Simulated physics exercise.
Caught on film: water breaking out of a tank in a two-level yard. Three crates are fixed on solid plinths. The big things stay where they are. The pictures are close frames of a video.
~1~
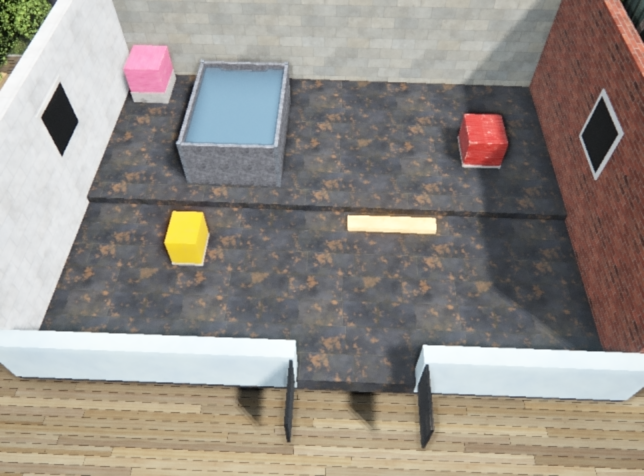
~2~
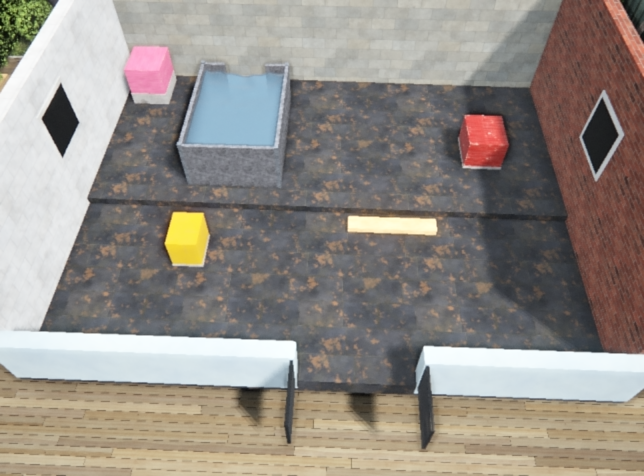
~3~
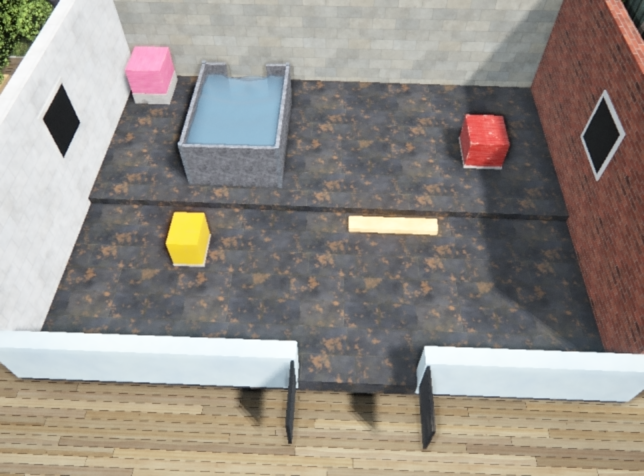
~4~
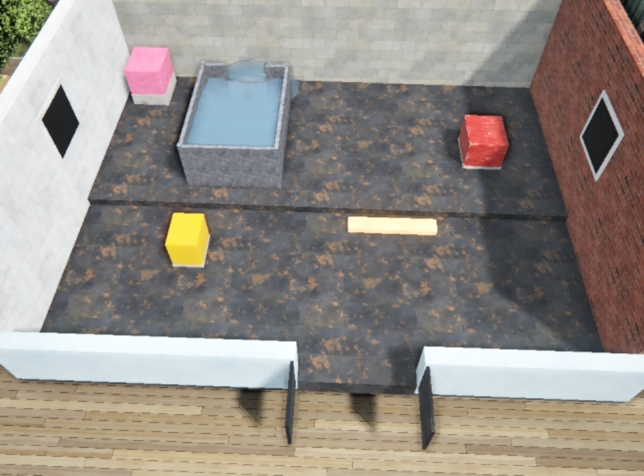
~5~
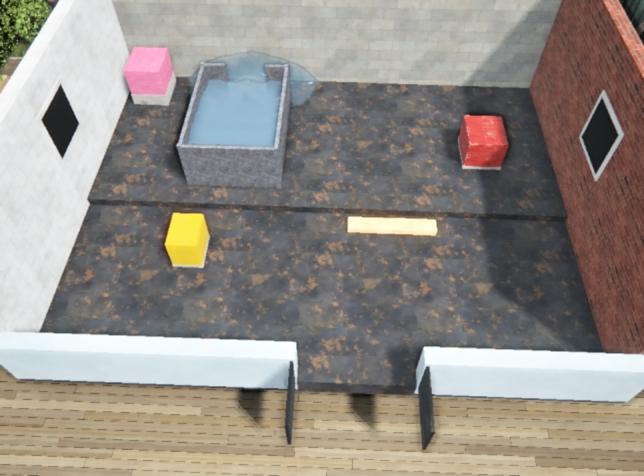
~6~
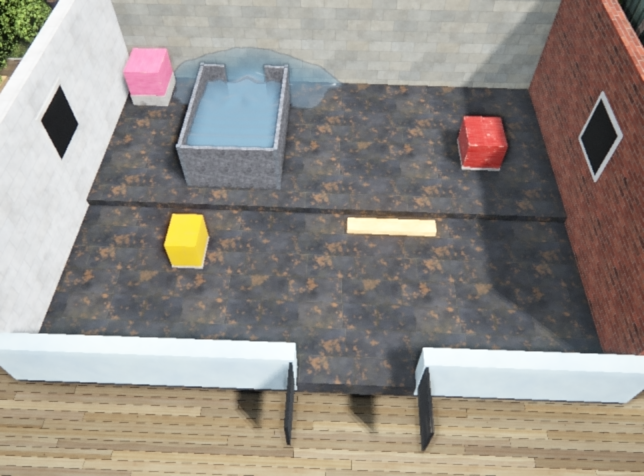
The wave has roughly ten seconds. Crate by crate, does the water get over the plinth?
The pink crate is wetted; the yellow crate is wetted; the red crate is wetted.
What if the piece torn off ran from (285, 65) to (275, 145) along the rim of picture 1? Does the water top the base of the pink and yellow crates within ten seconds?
The pink crate is spared; the yellow crate is topped.
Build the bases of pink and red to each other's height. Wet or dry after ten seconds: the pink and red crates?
One by one: Pink is wetted, red remains dry.
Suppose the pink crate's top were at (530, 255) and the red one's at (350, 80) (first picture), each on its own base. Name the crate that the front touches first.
The red crate.
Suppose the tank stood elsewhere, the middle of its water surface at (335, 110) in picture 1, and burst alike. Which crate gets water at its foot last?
That is the one in yellow.
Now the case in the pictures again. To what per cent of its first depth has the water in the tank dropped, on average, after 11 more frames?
About 56 per cent.
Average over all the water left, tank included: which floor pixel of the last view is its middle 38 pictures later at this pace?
Close to (292, 178).
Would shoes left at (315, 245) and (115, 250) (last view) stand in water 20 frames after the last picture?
One after the other: Dry, wet.
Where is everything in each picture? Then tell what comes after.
The first picture shows still water in the water tank at (237, 105).
In the second picture, the front is at a hidden place, out from the gap on the water tank's far side.
In the third picture, the front is at a hidden place, out from the gap on the water tank's far side.
In the fourth picture, water pours out on the water tank's far side and has run to a hidden place.
In the fifth picture, the front is at (318, 82), out from the gap on the water tank's far side.
In the sixth picture, the front is at a hidden place, out from the gap on the water tank's far side.
A moment on, water covers 15 % of the floor; the pink crate water round its plinth, the yellow crate not reached, the red crate not reached.
Next, water covers 35 % of the floor; the pink crate water round its plinth, the yellow crate not reached, the red crate water round its plinth.
Then, water covers 55 % of the floor; the pink crate water round its plinth, the yellow crate water round its plinth, the red crate water round its plinth.
Later, water covers 75 % of the floor; the pink crate water round its plinth, the yellow crate water round its plinth, the red crate water round its plinth.
In the end, water covers 85 % of the floor; the pink crate was topped, the yellow crate was topped, the red crate was topped.
